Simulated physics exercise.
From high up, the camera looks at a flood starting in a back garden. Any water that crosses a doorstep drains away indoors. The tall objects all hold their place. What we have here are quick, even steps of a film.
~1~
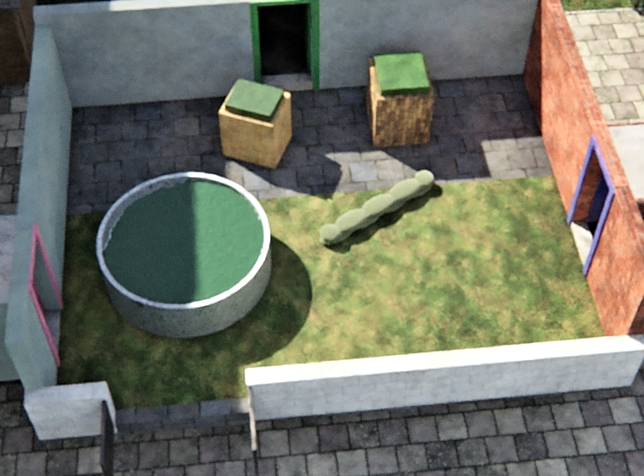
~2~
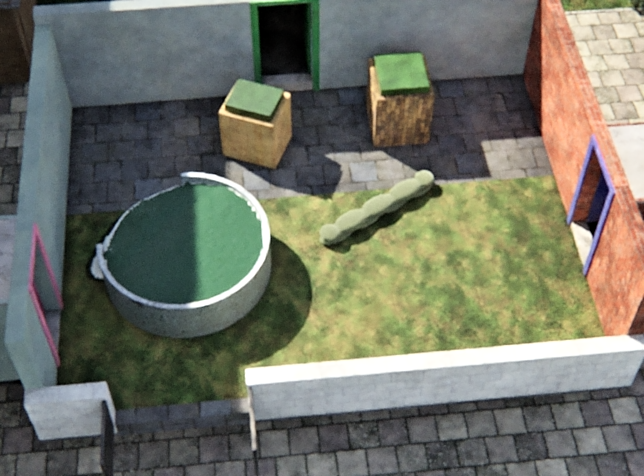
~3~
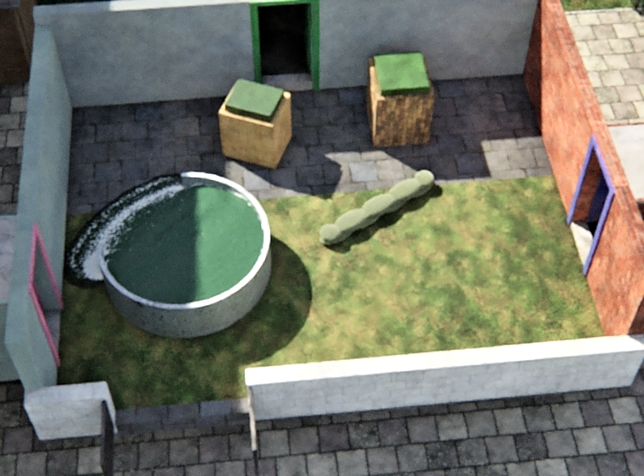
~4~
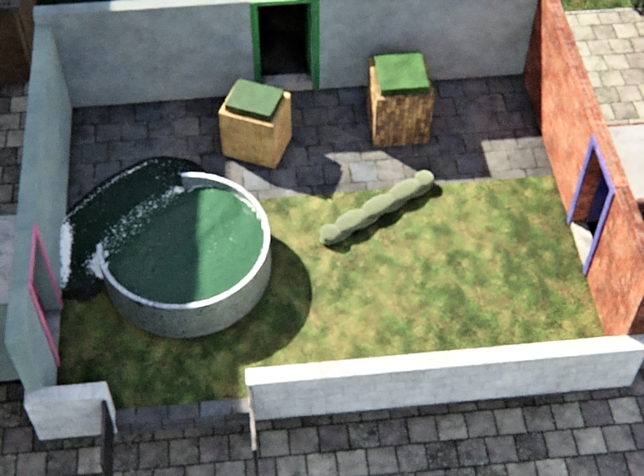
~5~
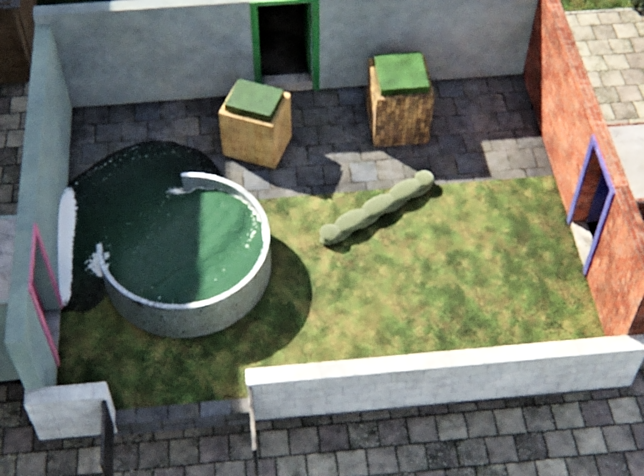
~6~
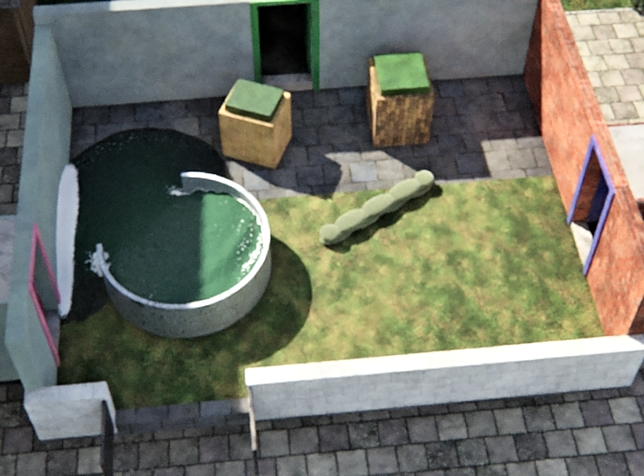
The clip opens on a walled back garden seen from high up, with still green water in a round pool at left. Water breaks through the pool's far left side, spreads in a foaming, dark sheet to the left wall, then widens across the paving behind while the planters stay put.
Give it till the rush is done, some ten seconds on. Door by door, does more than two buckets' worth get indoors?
One by one: The pink door surpasses two buckets, the blue door does not surpass two buckets, the green door does not surpass two buckets.
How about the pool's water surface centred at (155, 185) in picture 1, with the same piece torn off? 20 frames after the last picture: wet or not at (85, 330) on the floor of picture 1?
Answer: Submerged.
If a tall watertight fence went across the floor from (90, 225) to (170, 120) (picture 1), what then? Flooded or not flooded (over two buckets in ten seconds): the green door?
Green door: Within bounds.
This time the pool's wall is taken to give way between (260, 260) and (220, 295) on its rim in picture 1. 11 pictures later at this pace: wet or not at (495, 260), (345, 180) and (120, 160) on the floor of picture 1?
Respectively: Parched, parched and parched.
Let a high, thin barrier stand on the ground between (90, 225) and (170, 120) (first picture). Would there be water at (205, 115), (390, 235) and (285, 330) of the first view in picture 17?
Taking the points in order - wetted, unwetted, unwetted.
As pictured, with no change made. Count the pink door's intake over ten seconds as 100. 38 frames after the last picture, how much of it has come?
I'd put it at 50 percent.
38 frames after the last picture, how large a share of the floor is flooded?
Roughly 65 %.
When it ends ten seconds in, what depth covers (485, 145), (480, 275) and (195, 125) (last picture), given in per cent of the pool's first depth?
I'd say close to 6, 4 and 10 percent.
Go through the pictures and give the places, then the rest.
The first picture shows still water in the round pool at (184, 241).
In the second picture, water pours out on the round pool's far side and has run to a hidden place.
In the third picture, the front is at a hidden place, out from the gap on the round pool's far side.
In the fourth picture, the front is at (191, 165), out from the gap on the round pool's far side.
In the fifth picture, the front is at (173, 146), out from the gap on the round pool's far side.
In the sixth picture, the front is at (173, 133), out from the gap on the round pool's far side.
A moment on, water covers 20 % of the floor; the pink door wet at the sill, nothing in, the blue door not reached, the green door not reached.
Next, water covers 25 % of the floor; the pink door under two buckets in, the blue door not reached, the green door wet at the sill, nothing in.
Then, water covers 35 % of the floor; the pink door under two buckets in, the blue door not reached, the green door wet at the sill, nothing in.
Later, water covers 65 % of the floor; the pink door over two buckets in, the blue door not reached, the green door under two buckets in.
In the end, water covers 90 % of the floor; the pink door over two buckets in, the blue door wet at the sill, nothing in, the green door under two buckets in.
